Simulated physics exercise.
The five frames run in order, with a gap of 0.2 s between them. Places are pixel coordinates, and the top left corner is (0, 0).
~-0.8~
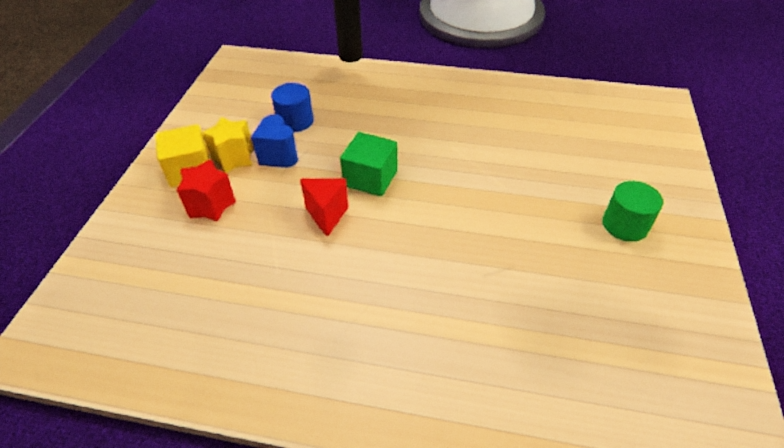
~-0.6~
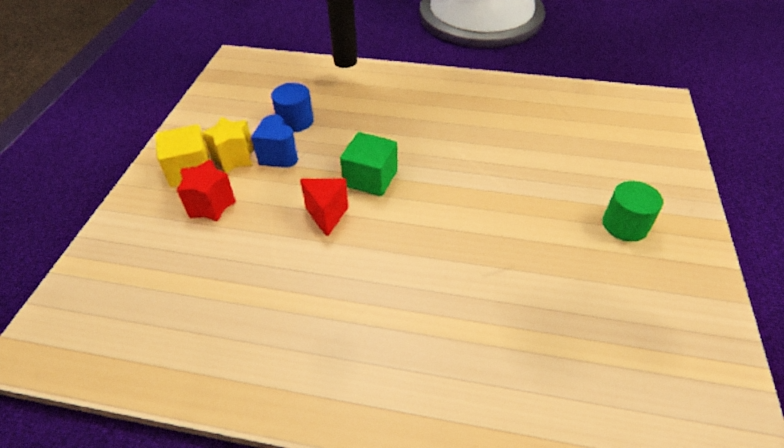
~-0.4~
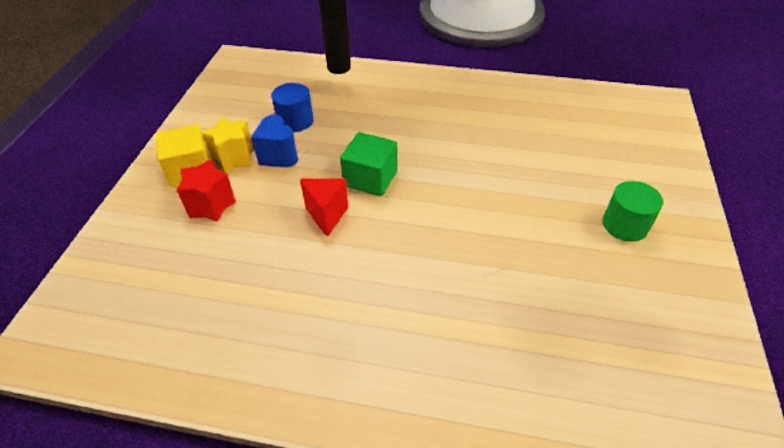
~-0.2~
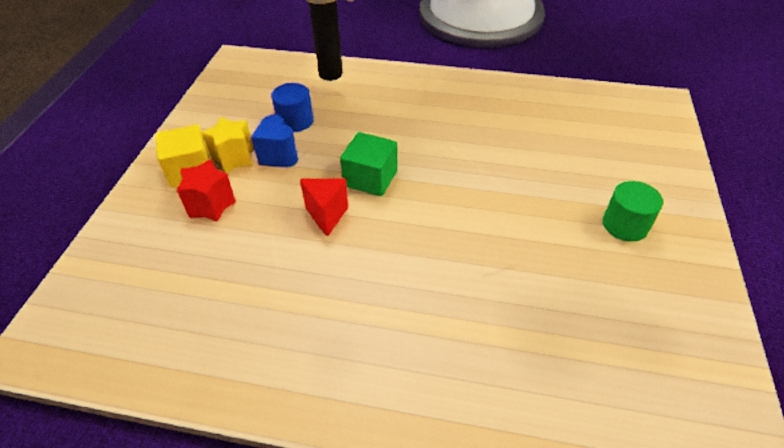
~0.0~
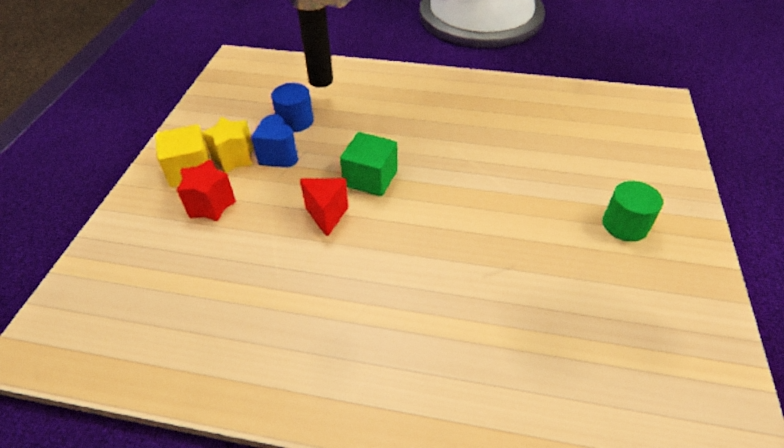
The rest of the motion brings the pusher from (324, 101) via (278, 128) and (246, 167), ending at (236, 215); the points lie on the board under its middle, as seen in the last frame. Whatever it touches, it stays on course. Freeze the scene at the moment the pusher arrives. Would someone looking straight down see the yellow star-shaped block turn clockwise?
Yes, it checks out.
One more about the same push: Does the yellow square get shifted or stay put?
Shifted out of place.
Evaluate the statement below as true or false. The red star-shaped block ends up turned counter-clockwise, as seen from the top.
The statement is correct.
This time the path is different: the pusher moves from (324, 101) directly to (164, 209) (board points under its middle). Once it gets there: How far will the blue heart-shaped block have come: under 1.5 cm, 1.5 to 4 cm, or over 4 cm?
The move is medium, 1.5 to 4 cm.
On the path given first. One third of the way, pusher at (272, 108); yellow square at (175, 142); yellow star-shaped block at (218, 137), turned 25° clockwise; blue heart-shaped block at (270, 143), turned 35° anticlockwise; blue circular block at (254, 120).
Two thirds of the way, pusher at (240, 147); yellow square at (164, 145), turned 25° clockwise; red star-shaped block at (179, 195), turned 50° anticlockwise; yellow star-shaped block at (192, 165), turned 75° clockwise; blue heart-shaped block at (278, 159), turned 105° anticlockwise; blue circular block at (231, 163).
At the end, pusher at (229, 195); yellow square at (164, 145), turned 25° clockwise; red star-shaped block at (176, 199), turned 35° anticlockwise; yellow star-shaped block at (190, 167), turned 85° clockwise; blue heart-shaped block at (278, 159), turned 105° anticlockwise; blue circular block at (220, 216).
